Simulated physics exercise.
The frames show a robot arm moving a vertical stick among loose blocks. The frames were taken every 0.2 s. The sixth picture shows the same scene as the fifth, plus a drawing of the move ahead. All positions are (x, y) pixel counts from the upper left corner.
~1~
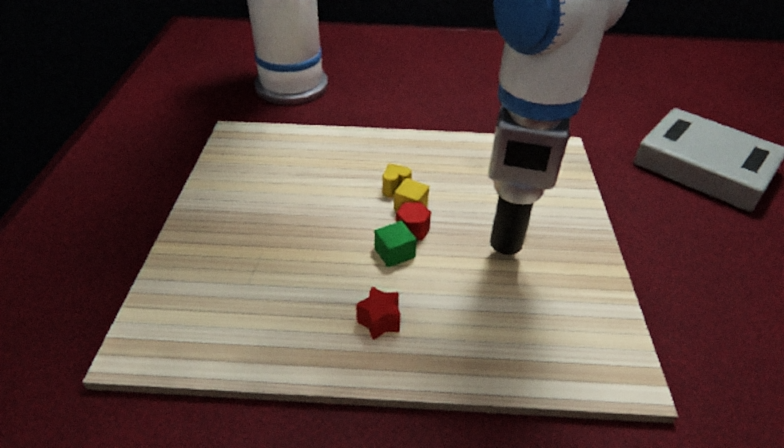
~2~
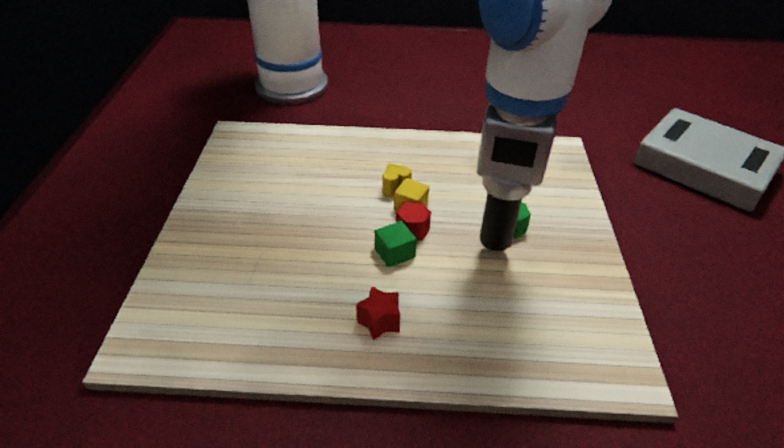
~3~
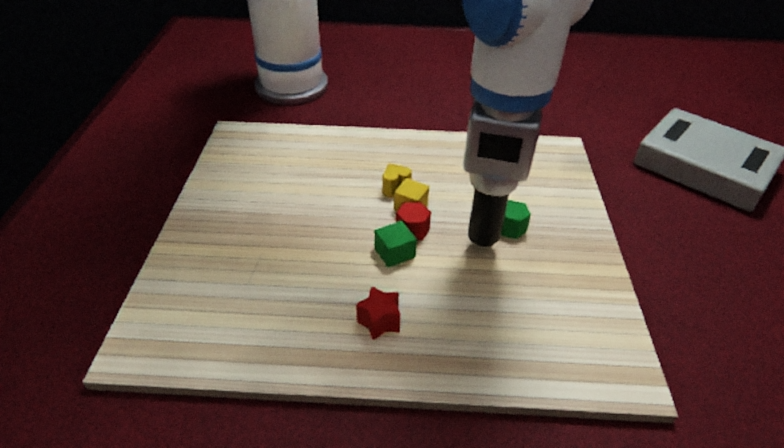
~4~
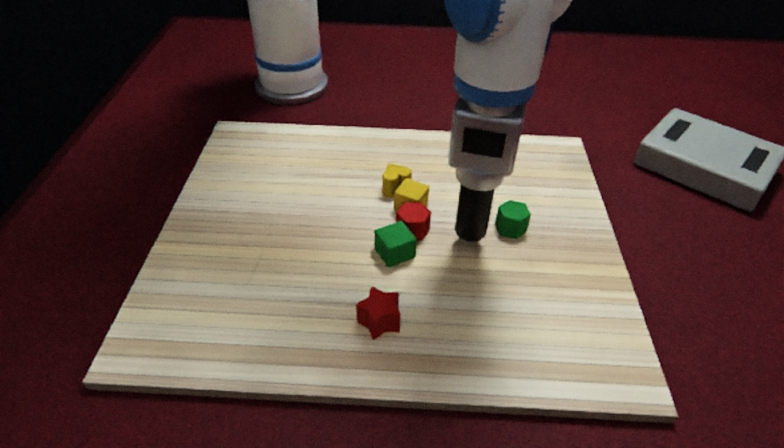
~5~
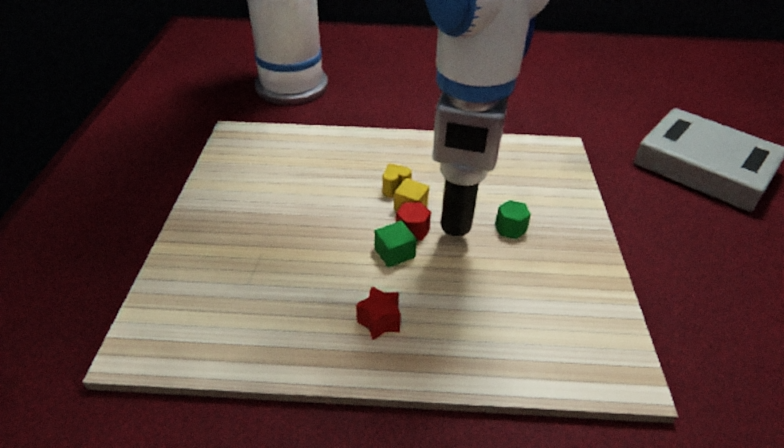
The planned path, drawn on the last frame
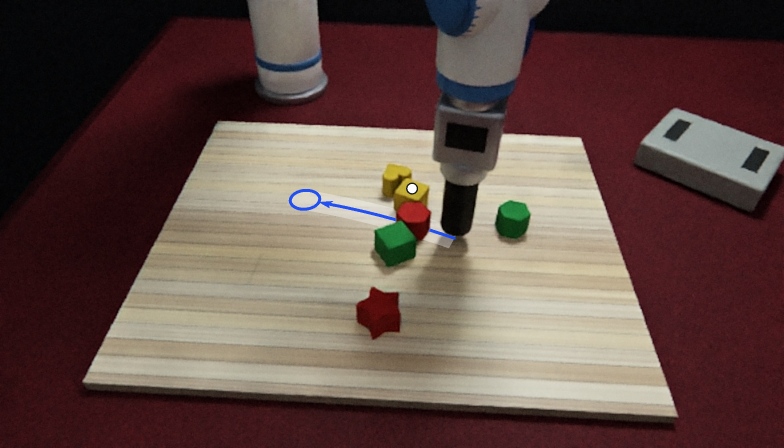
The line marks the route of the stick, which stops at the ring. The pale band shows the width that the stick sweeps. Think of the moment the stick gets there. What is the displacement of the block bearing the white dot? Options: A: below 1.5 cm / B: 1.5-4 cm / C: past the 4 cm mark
My pick is B.
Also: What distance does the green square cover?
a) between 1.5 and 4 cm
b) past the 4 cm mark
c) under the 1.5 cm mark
It's c.
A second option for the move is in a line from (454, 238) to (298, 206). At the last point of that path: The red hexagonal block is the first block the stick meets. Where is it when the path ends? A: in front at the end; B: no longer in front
Letter A.
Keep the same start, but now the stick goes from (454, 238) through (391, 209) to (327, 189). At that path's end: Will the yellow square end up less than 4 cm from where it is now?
No - that is not the case.
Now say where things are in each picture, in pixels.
The first frame shows stick tip at (506, 244); block tops, green square at (395, 234); yellow heart block at (396, 171); yellow square at (412, 189); red hexagonal block at (414, 212).
The second frame shows stick at (496, 240); blocks unchanged.
The third frame shows stick at (484, 236); blocks unchanged.
The fourth frame shows stick at (470, 231); blocks unchanged.
The fifth frame shows stick at (456, 226); green square at (395, 234); yellow heart block at (396, 171); yellow square at (412, 189); red hexagonal block at (414, 212).
Path on the board, from (454, 238) through (404, 222) and (354, 209) to (305, 200); the dot is on the yellow square.
What follows on the original path. One third of the way, stick at (403, 209); green square at (390, 234), turned 25° anticlockwise; yellow heart block at (396, 168); yellow square at (404, 183), turned 35° clockwise; red hexagonal block at (372, 205), turned 40° anticlockwise.
Two thirds of the way, stick at (353, 197); green square at (390, 234), turned 25° anticlockwise; yellow heart block at (396, 163), turned 10° clockwise; yellow square at (394, 181), turned 80° clockwise; red hexagonal block at (327, 203), turned 75° anticlockwise.
At the end, stick at (304, 187); green square at (390, 234), turned 25° anticlockwise; yellow heart block at (396, 163), turned 10° clockwise; yellow square at (394, 181), turned 80° clockwise; red hexagonal block at (317, 205), turned 100° anticlockwise.
